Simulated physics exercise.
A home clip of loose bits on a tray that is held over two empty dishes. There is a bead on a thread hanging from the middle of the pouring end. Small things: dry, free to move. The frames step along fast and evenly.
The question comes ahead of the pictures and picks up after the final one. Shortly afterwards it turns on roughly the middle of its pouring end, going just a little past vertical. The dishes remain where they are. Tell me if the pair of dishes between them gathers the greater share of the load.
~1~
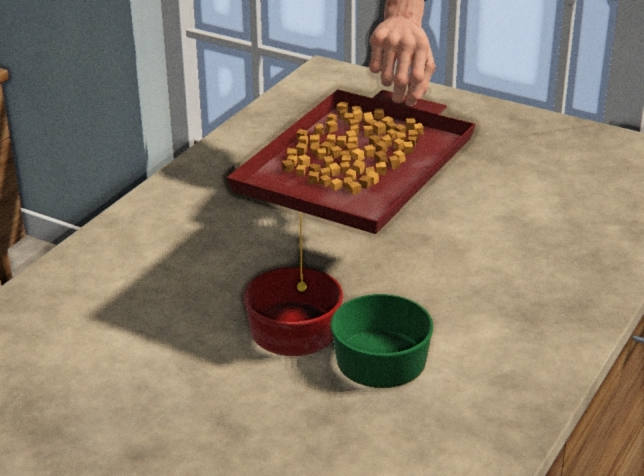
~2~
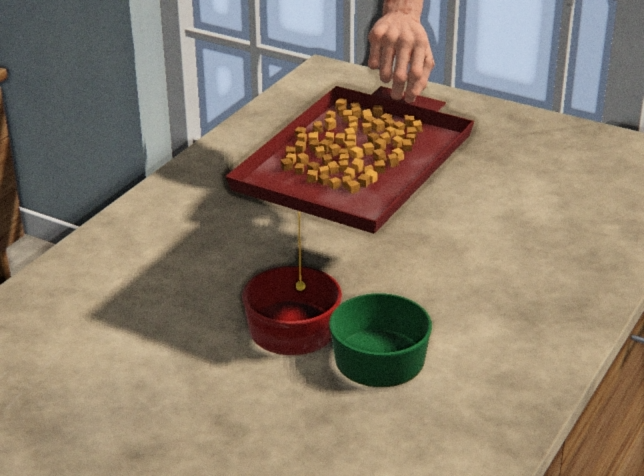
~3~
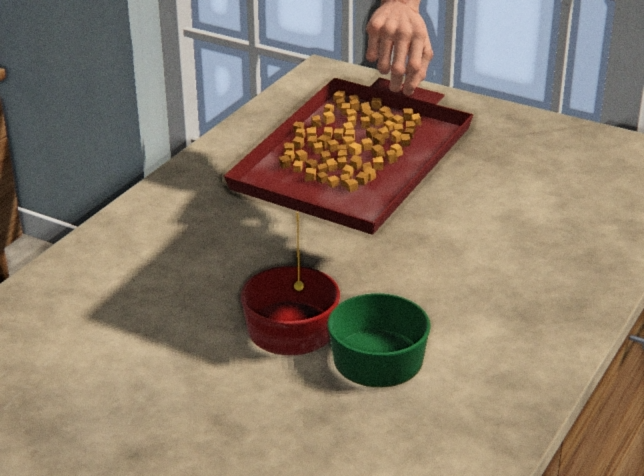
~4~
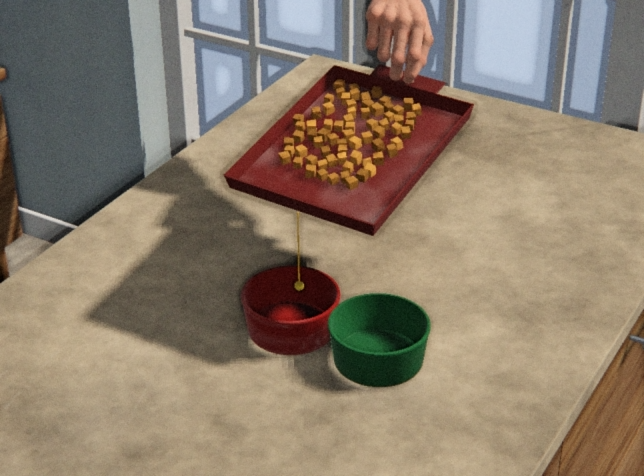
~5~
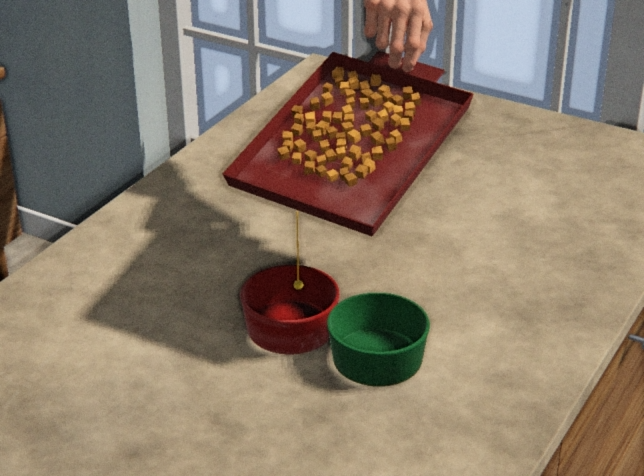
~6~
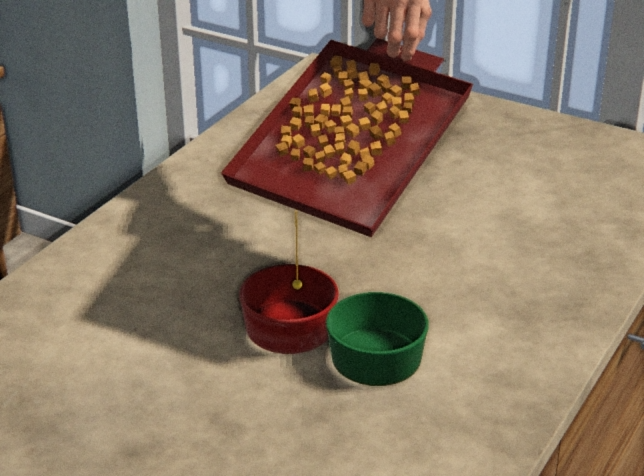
They do not.
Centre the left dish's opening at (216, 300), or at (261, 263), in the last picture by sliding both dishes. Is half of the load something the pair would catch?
Result - try one, past the halfway mark; try two, below the halfway mark.
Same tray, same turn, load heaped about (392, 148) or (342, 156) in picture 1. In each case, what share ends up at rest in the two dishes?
You'd get near 30 percent first and near 40 percent after that.
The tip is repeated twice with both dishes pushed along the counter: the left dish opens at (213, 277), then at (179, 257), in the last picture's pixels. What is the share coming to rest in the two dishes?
Close to 30 in a hundred, then close to 0 in a hundred.
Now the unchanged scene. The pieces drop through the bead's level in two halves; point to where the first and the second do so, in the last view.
About (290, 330), and after that about (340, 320).
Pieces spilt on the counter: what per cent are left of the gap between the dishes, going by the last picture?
Roughly 90 in a hundred.
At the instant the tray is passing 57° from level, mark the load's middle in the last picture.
Near (324, 186).
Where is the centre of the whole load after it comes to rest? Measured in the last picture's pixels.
I'd put the middle somewhere around (304, 384).
Just after the last frame, tray tipped steeply; every one on the tray.
A moment on, tray tipped right over; almost all on the tray; just a few outside both.
Further on, tray tipped past a quarter turn; roughly a quarter in the right dish; about a tenth in the left dish; roughly two thirds outside both.
When it is over, tray tipped past a quarter turn; roughly a quarter in the right dish; about a tenth in the left dish; roughly two thirds outside both.
